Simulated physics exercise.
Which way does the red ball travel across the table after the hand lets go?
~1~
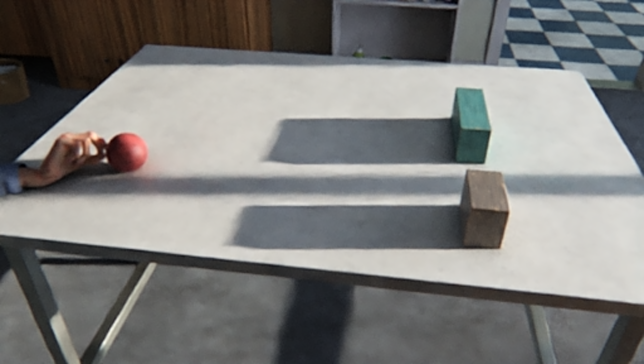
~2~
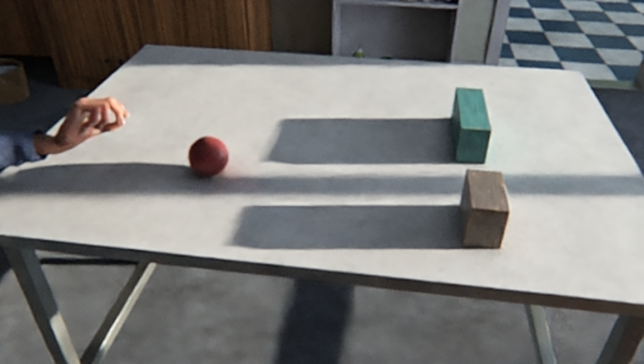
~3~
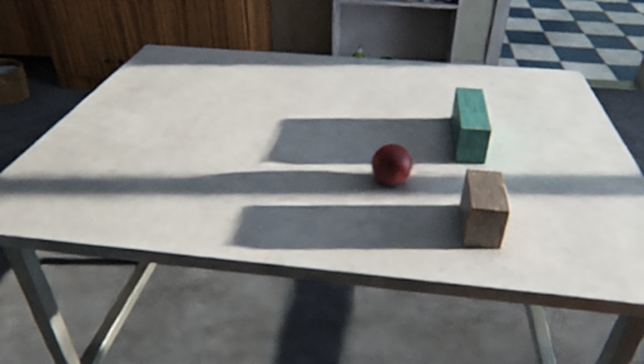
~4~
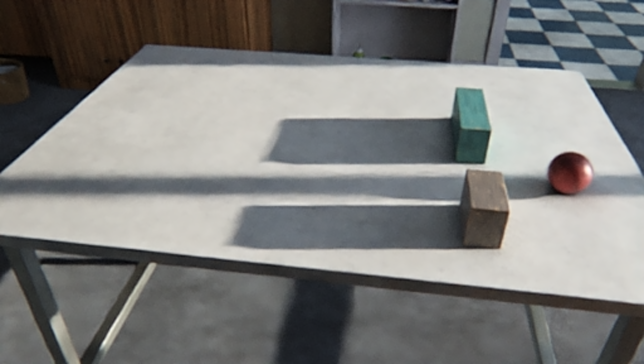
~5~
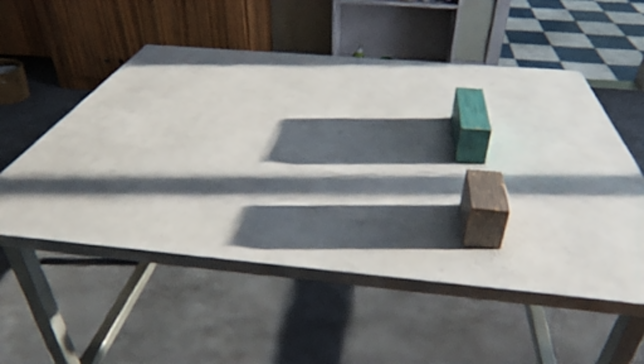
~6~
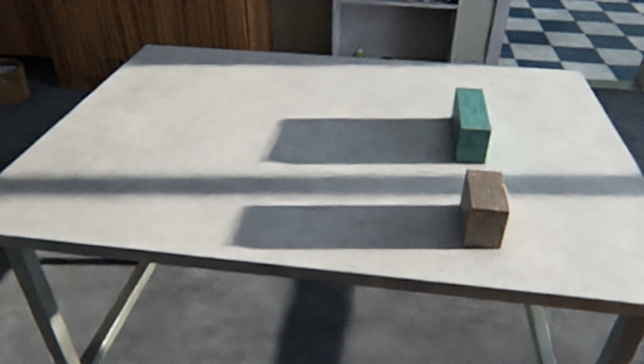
The red ball travels to the right, passing through the gap between the turquoise block and the grey block.
